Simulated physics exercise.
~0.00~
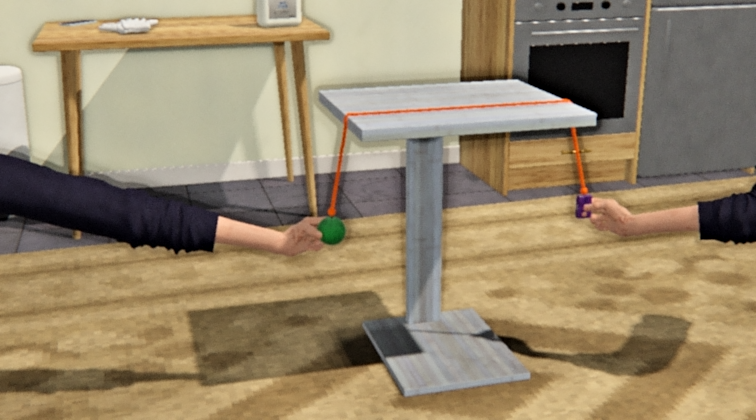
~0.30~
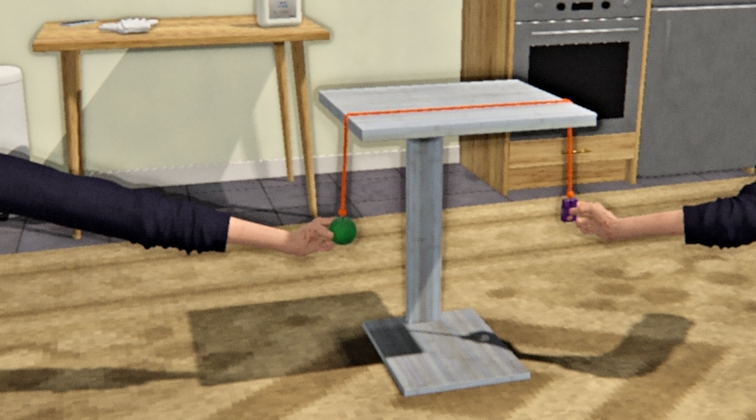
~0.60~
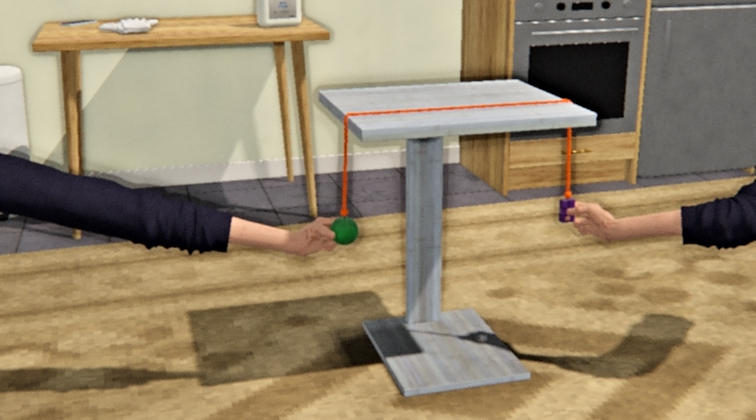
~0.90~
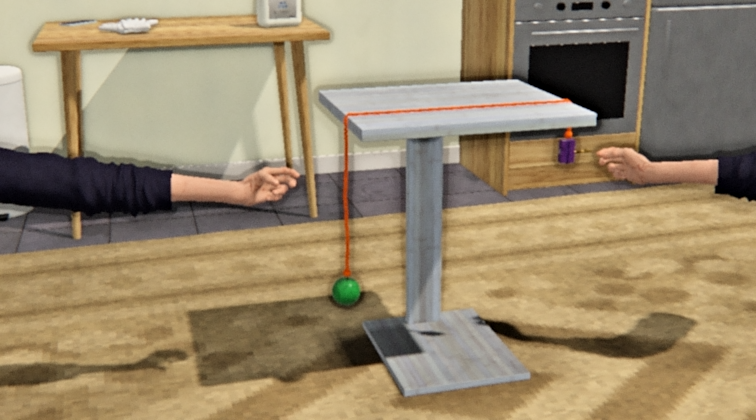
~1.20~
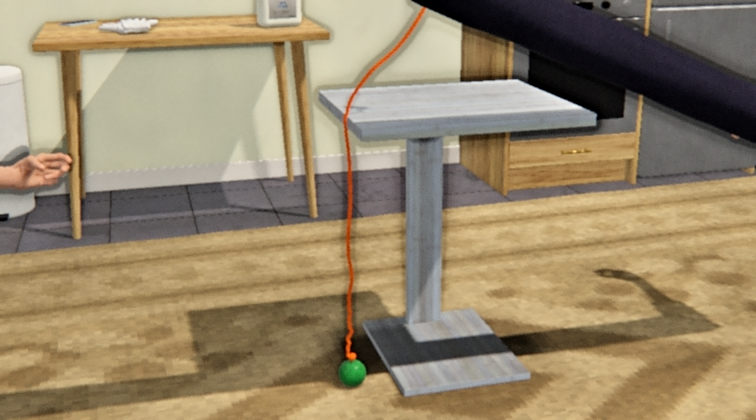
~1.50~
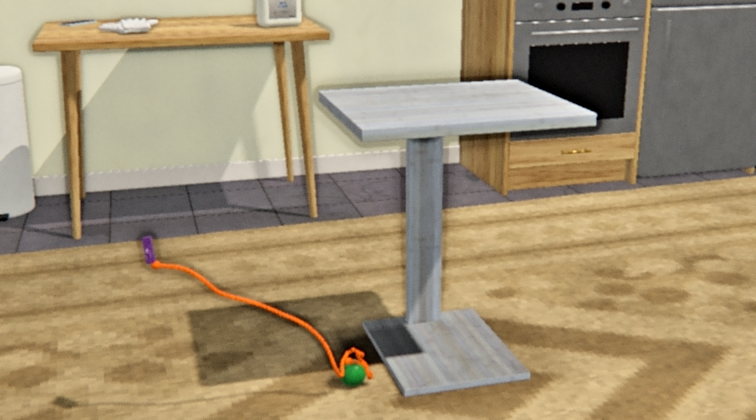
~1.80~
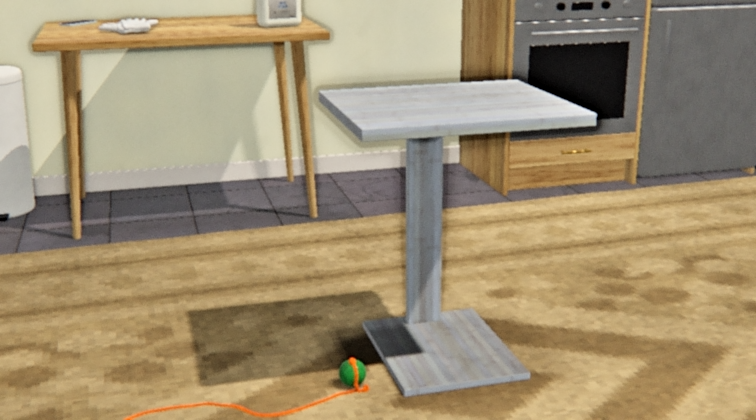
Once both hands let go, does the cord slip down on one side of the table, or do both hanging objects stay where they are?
The cord slips down on the left side, as the green object drops to the floor and the purple object is pulled up and over after it.
